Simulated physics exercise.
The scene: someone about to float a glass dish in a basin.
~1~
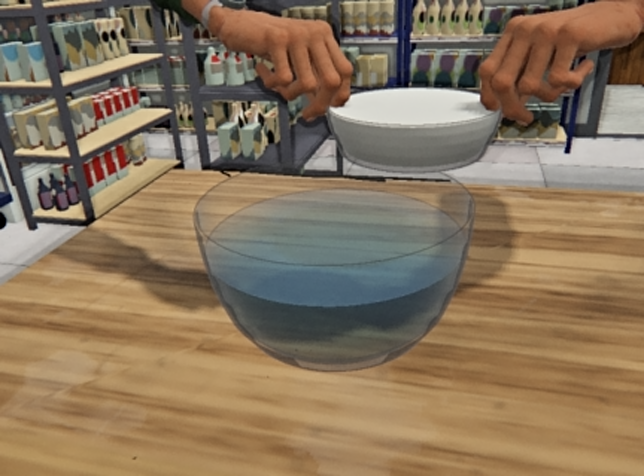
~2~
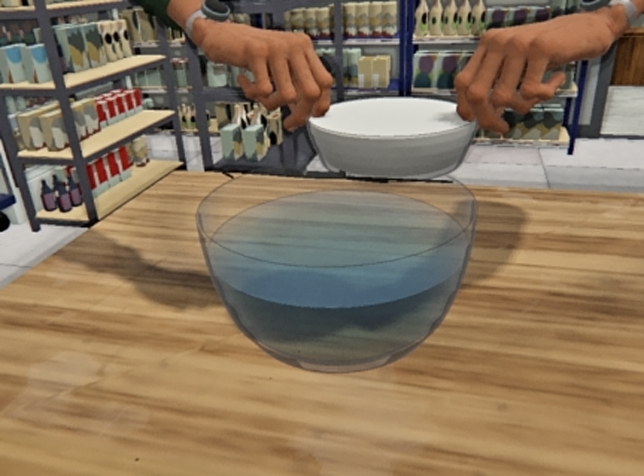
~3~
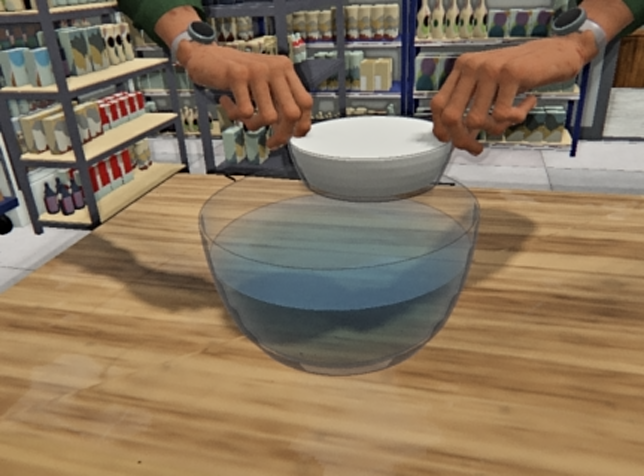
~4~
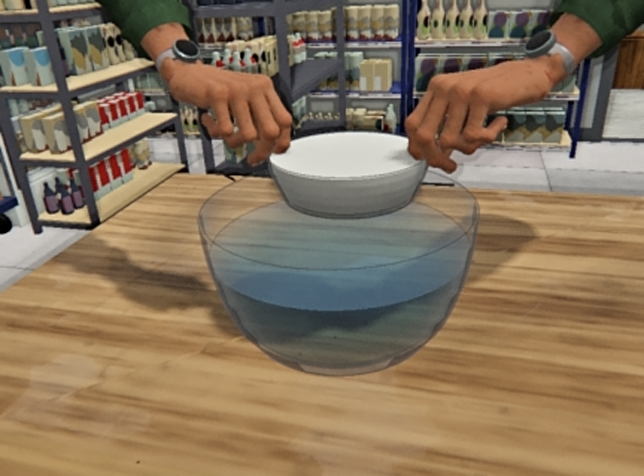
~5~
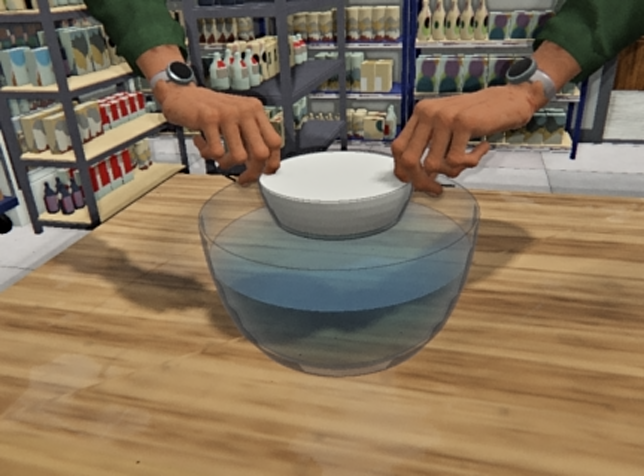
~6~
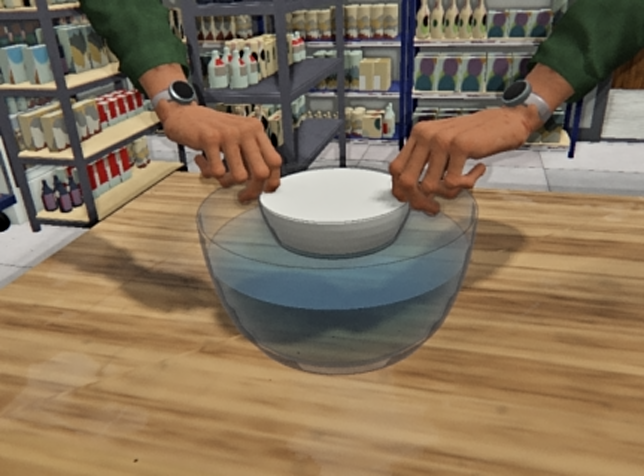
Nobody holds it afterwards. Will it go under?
The dish goes under.
A moment on, the dish dips into the water.
Further on, water pours in over its rim.
When it is over, the dish lies on the bottom.
